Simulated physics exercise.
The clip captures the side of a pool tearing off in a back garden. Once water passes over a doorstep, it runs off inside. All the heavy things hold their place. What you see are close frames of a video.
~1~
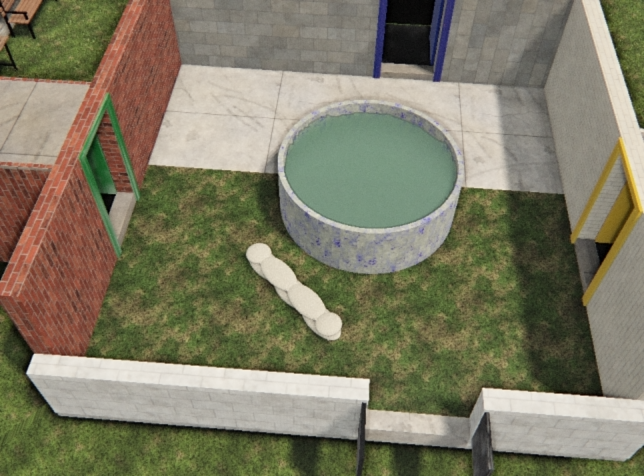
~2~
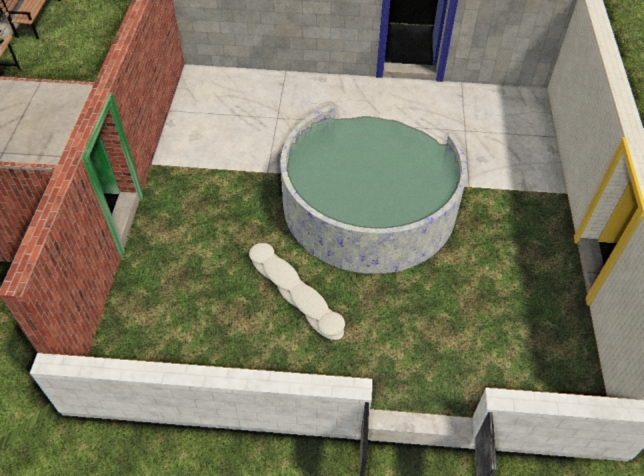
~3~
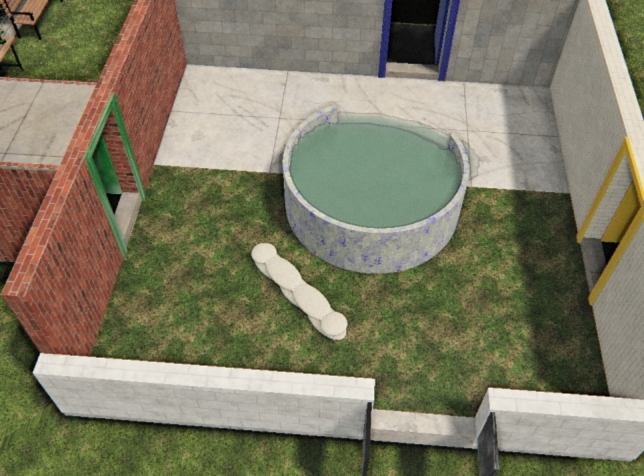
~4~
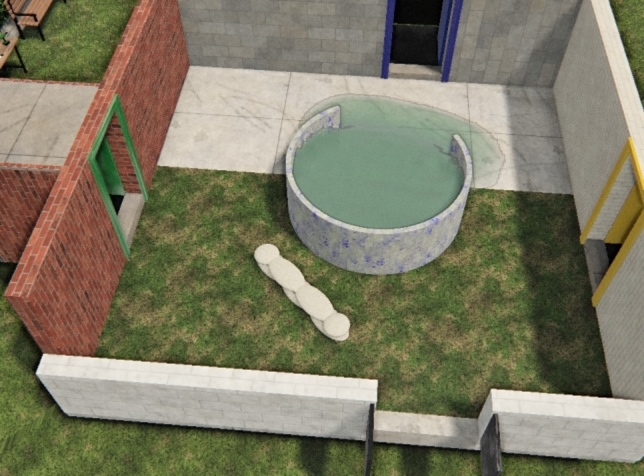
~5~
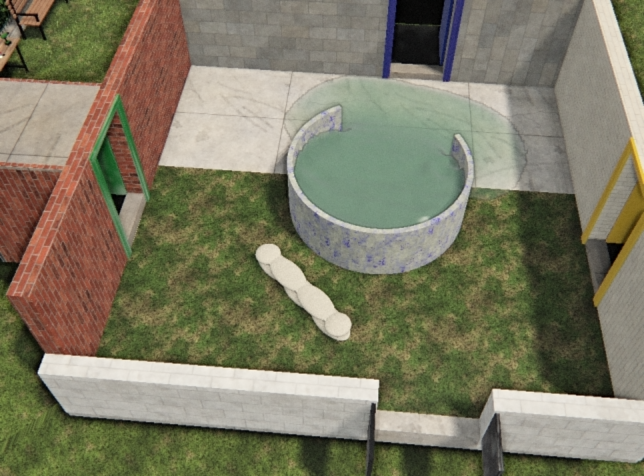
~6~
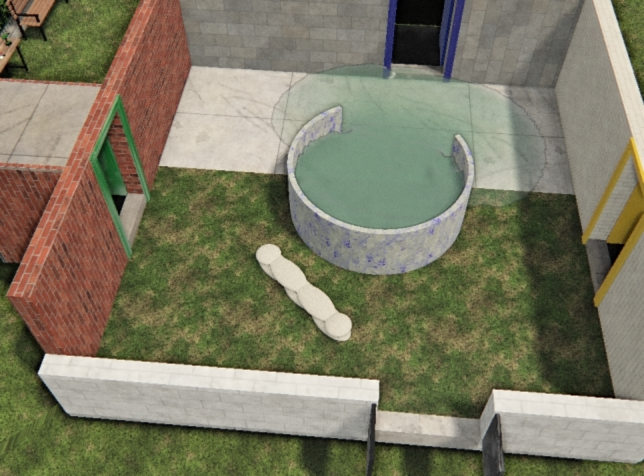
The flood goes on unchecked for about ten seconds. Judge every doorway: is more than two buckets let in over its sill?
One by one: I expect the blue door to go past two buckets; I expect the yellow door to stop at two buckets or less; I expect the green door to stop at two buckets or less.
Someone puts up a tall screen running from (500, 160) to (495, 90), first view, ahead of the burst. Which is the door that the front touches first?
That's the blue-painted one.
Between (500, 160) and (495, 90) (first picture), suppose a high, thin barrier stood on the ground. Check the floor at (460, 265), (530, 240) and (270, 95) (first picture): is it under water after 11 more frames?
Untouched; untouched; submerged.
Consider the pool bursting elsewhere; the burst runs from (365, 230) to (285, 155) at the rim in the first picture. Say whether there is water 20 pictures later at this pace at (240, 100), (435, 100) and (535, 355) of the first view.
So that's waterlogged for the first, left bare for the second and waterlogged for the third.
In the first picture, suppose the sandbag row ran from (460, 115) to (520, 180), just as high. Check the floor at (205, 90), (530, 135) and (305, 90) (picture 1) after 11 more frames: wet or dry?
Readings in sequence: Wet through / wet through / wet through.
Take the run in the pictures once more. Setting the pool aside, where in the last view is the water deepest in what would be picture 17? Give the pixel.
Estimated pixel: (540, 89).
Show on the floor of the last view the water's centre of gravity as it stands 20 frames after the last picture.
Near (404, 153) in the last view.
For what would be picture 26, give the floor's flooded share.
Close to 55 percent, by my reckoning.
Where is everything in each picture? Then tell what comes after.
The round tank at (370, 165) is whole and still, in the first picture.
Water pours out on the round tank's far side and has run to a hidden place, in the second picture.
The front is at a hidden place, out from the gap on the round tank's far side, in the third picture.
The front is at (314, 111), out from the gap on the round tank's far side, in the fourth picture.
Water pours out on the round tank's far side and has run to (326, 85), in the fifth picture.
The front is at (518, 109), out from the gap on the round tank's far side, in the sixth picture.
A moment on, water covers 30 % of the floor; the blue door far over two buckets in, the yellow door not reached, the green door not reached.
Next, water covers 35 % of the floor; the blue door far over two buckets in, the yellow door not reached, the green door not reached.
Then, water covers 55 % of the floor; the blue door far over two buckets in, the yellow door wet at the sill, nothing in, the green door wet at the sill, nothing in.
Later, water covers 90 % of the floor; the blue door far over two buckets in, the yellow door wet at the sill, nothing in, the green door wet at the sill, nothing in.
In the end, water covers 95 % of the floor; the blue door far over two buckets in, the yellow door wet at the sill, nothing in, the green door wet at the sill, nothing in.
